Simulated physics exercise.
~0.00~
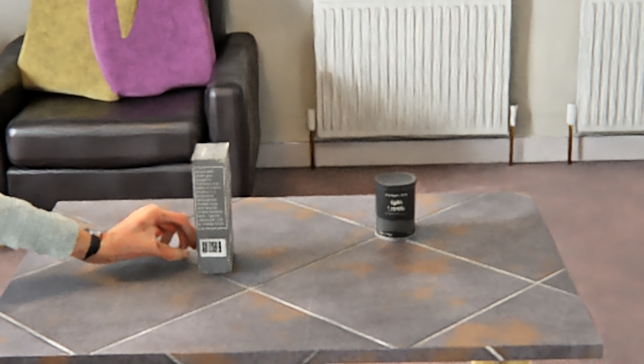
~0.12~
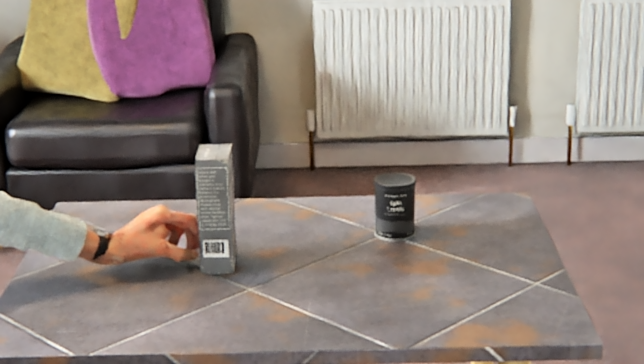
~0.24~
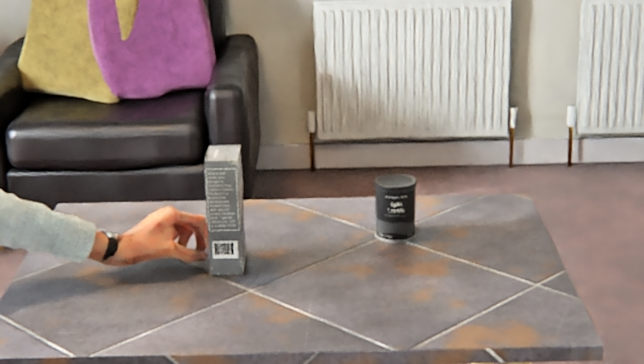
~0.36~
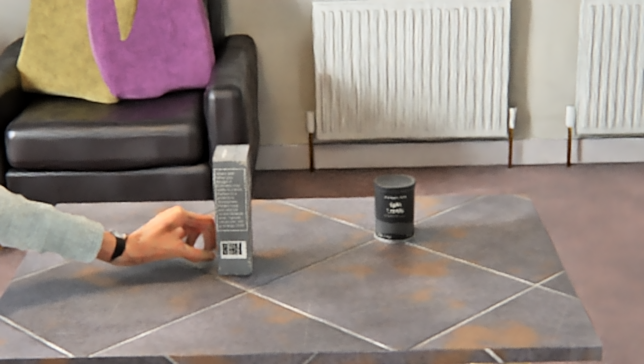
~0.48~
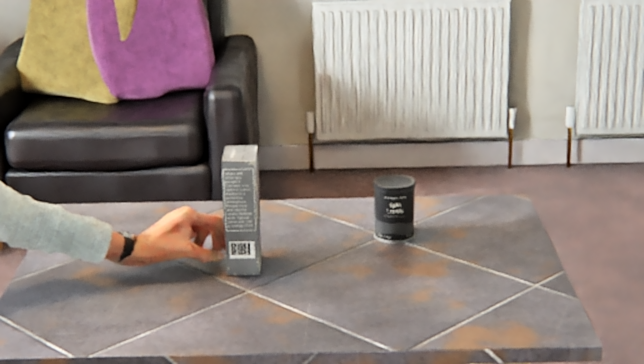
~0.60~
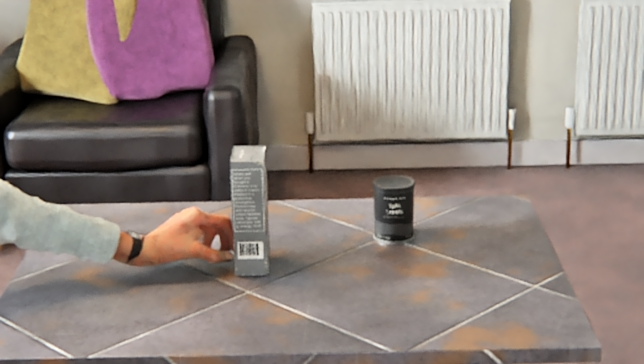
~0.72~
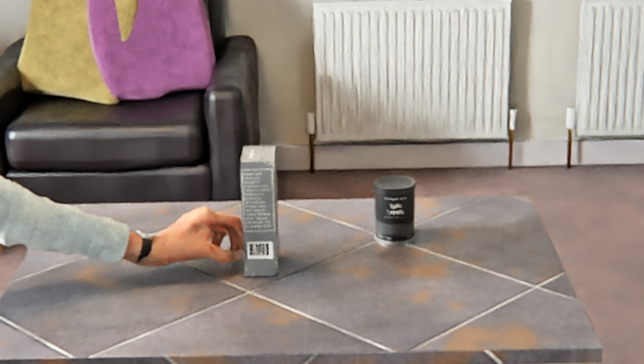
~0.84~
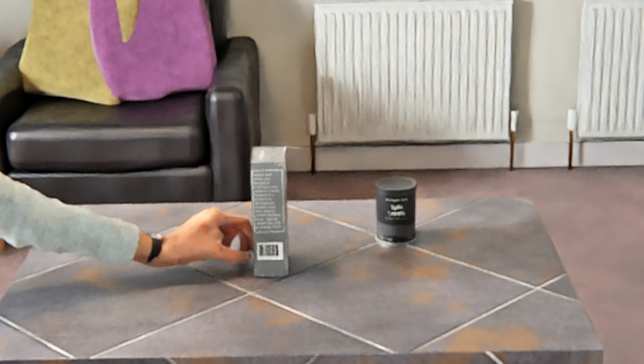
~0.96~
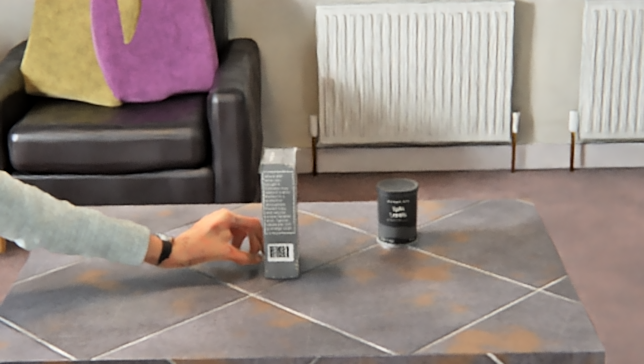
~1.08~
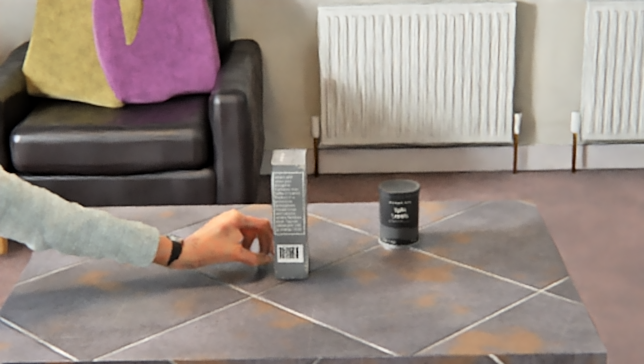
A hand slowly pushes an upright grey packet right toward a black tin without tipping it.
